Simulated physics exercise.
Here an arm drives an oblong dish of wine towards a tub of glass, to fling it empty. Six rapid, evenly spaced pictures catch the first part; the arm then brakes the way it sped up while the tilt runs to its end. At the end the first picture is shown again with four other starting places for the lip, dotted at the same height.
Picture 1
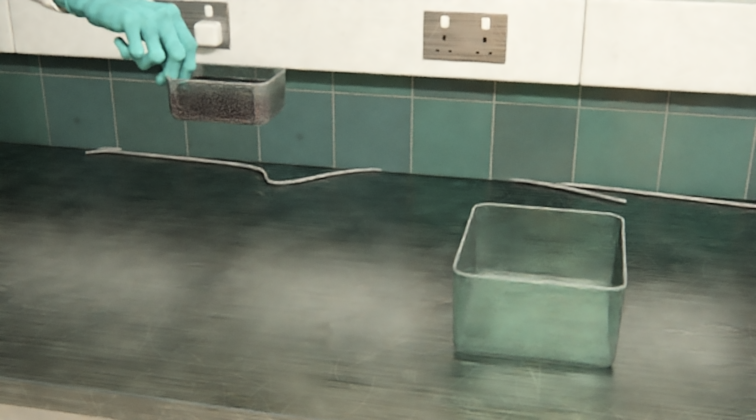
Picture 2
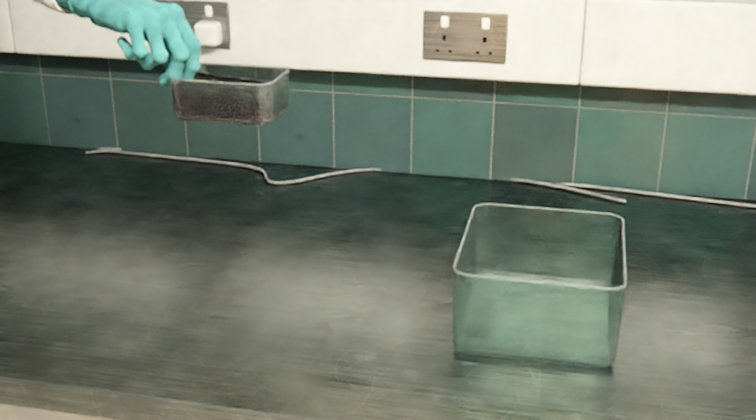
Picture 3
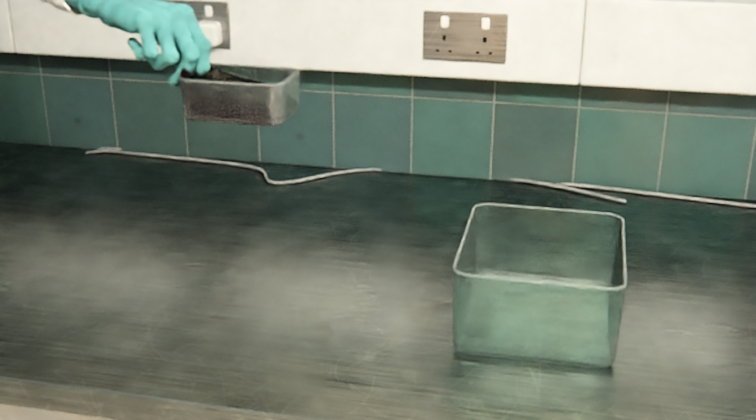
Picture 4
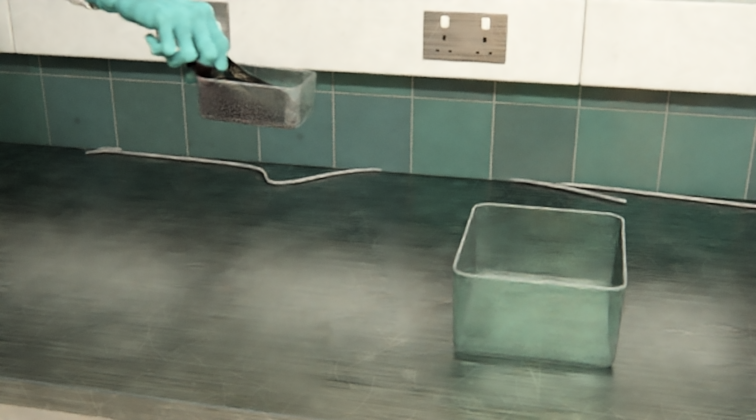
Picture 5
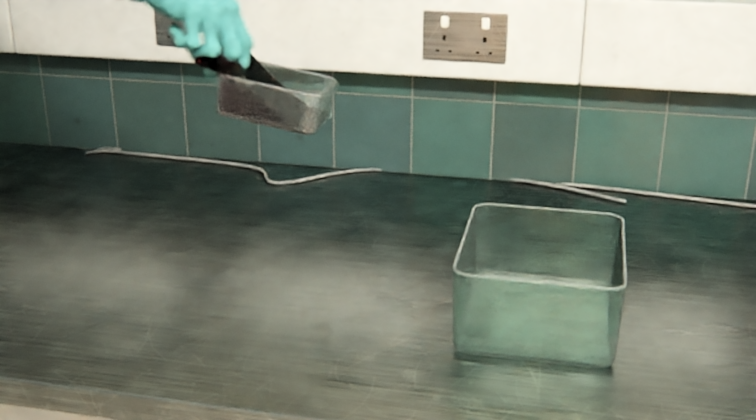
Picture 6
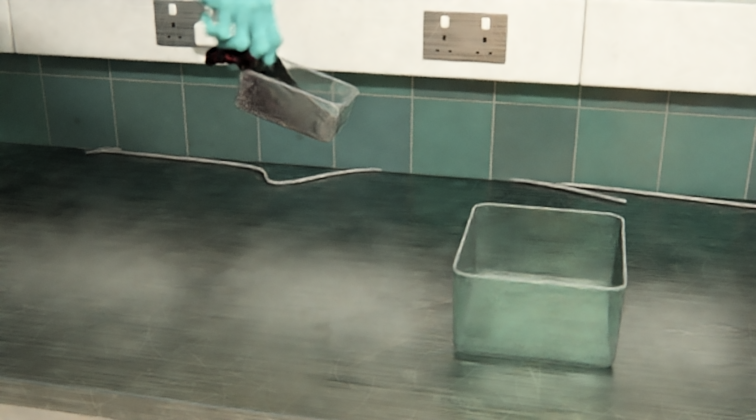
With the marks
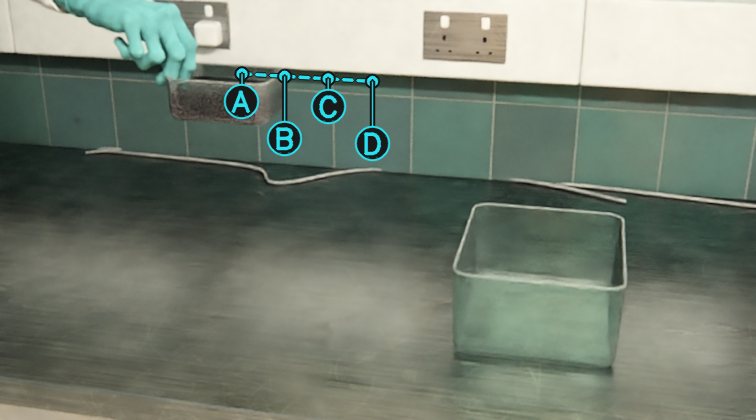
A gloved hand moves a dish of dark wine right, then tilts it rightward.
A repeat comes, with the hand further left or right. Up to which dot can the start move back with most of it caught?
The limit is C.
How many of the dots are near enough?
Two of them.
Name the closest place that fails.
Place B.
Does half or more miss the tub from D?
No, that is safe.
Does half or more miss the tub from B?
Yes, that goes wrong.
On the marked copy, A at (241, 73); B at (284, 76); C at (328, 78); D at (372, 81).
If A is chosen, about 13 % lands in the tub, 85 % falls short.
If B is chosen, about 29 % lands in the tub, 67 % falls short and 4 % goes beside or beyond.
If C is chosen, about 67 % lands in the tub, 30 % falls short and 3 % goes beside or beyond.
If D is chosen, about 63 % lands in the tub, 22 % falls short and 15 % goes beside or beyond.
